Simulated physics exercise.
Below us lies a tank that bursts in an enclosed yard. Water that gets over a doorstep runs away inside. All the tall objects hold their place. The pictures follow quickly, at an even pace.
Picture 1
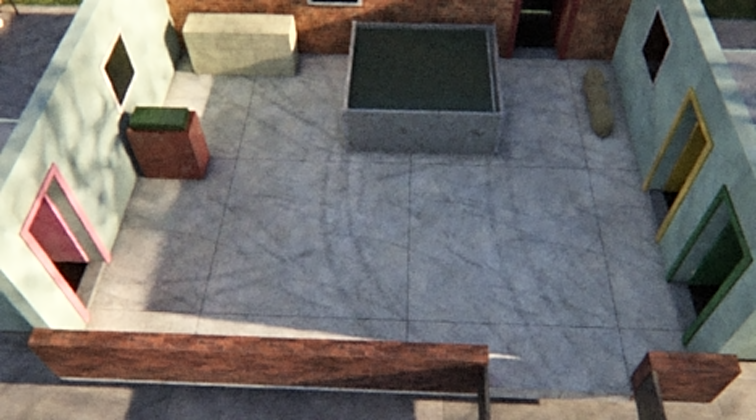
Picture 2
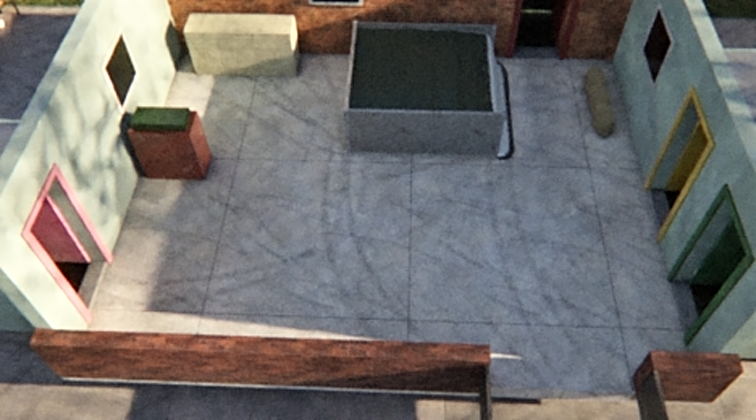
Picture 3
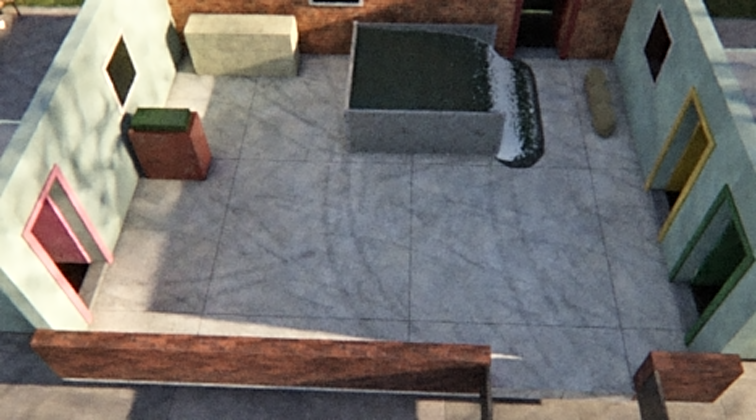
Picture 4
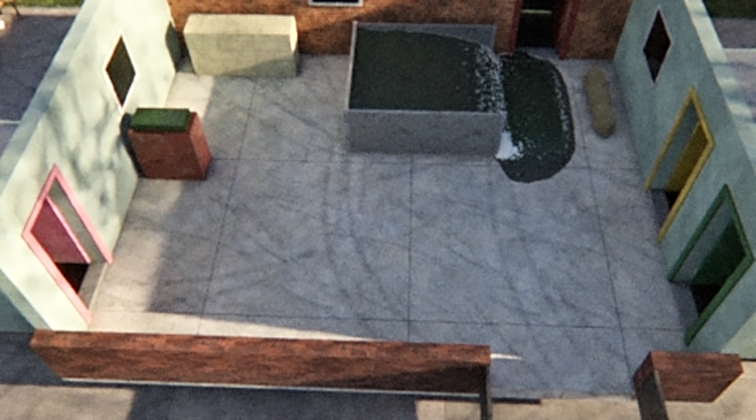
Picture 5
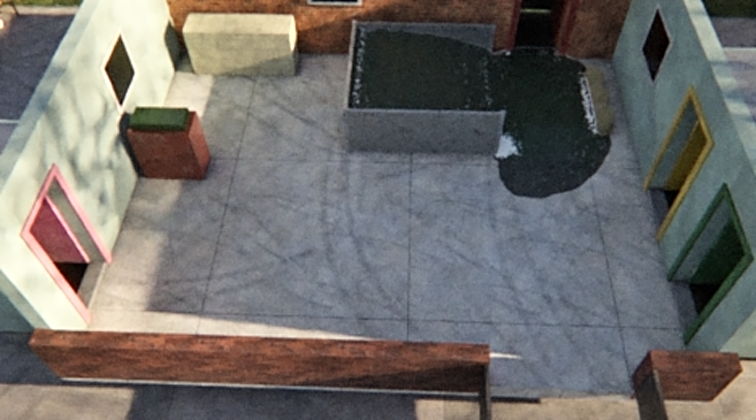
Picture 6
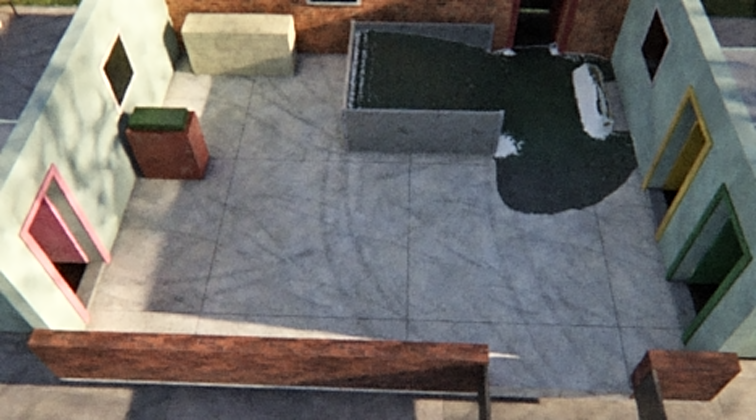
Dark water sits still in a walled tank at the back of an enclosed yard, then bursts from its right side. It pours onto the pale paving with white froth at the edge, spreads forward and right in a rounded pool, and surrounds the tan object near the right wall.
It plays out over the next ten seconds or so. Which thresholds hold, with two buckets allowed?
One by one: The yellow door floods; the red door floods; the green door floods; the pink door holds within the limit.
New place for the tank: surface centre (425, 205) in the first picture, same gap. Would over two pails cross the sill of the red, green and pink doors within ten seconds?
One by one: The red door stays under; the green door passes that mark; the pink door holds.
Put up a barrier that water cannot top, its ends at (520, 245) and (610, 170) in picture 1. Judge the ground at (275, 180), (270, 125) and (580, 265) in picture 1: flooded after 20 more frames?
As listed: Not flooded, no water, covered.
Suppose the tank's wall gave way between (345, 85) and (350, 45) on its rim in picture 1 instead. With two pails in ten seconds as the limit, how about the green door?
Green goes over.
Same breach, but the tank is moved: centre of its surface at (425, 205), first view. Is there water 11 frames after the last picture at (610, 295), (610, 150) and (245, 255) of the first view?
As listed: Flooded, flooded, clear.
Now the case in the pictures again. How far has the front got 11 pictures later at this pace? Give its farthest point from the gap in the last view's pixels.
I would point to (692, 376).
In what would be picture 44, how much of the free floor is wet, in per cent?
Close to 50 %.
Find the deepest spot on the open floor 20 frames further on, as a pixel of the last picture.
At about (665, 375).
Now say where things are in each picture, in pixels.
The first frame shows the water tank at (423, 69) is whole and still.
In the second frame, the front is at (500, 157), out from the gap at (493, 96).
In the third frame, water pours out at (493, 97) and has run to (525, 163).
In the fourth frame, the front is at (544, 175), out from the gap at (492, 98).
In the fifth frame, water pours out at (491, 98) and has run to (571, 185).
In the sixth frame, water pours out at (490, 98) and has run to (607, 61).
A moment on, water covers 20 % of the floor; the yellow door under two buckets in, the red door over two buckets in, the green door not reached, the pink door not reached.
Next, water covers 25 % of the floor; the yellow door over two buckets in, the red door far over two buckets in, the green door wet at the sill, nothing in, the pink door not reached.
Then, water covers 40 % of the floor; the yellow door far over two buckets in, the red door far over two buckets in, the green door over two buckets in, the pink door not reached.
Later, water covers 50 % of the floor; the yellow door far over two buckets in, the red door far over two buckets in, the green door far over two buckets in, the pink door not reached.
In the end, water covers 70 % of the floor; the yellow door far over two buckets in, the red door far over two buckets in, the green door far over two buckets in, the pink door wet at the sill, nothing in.
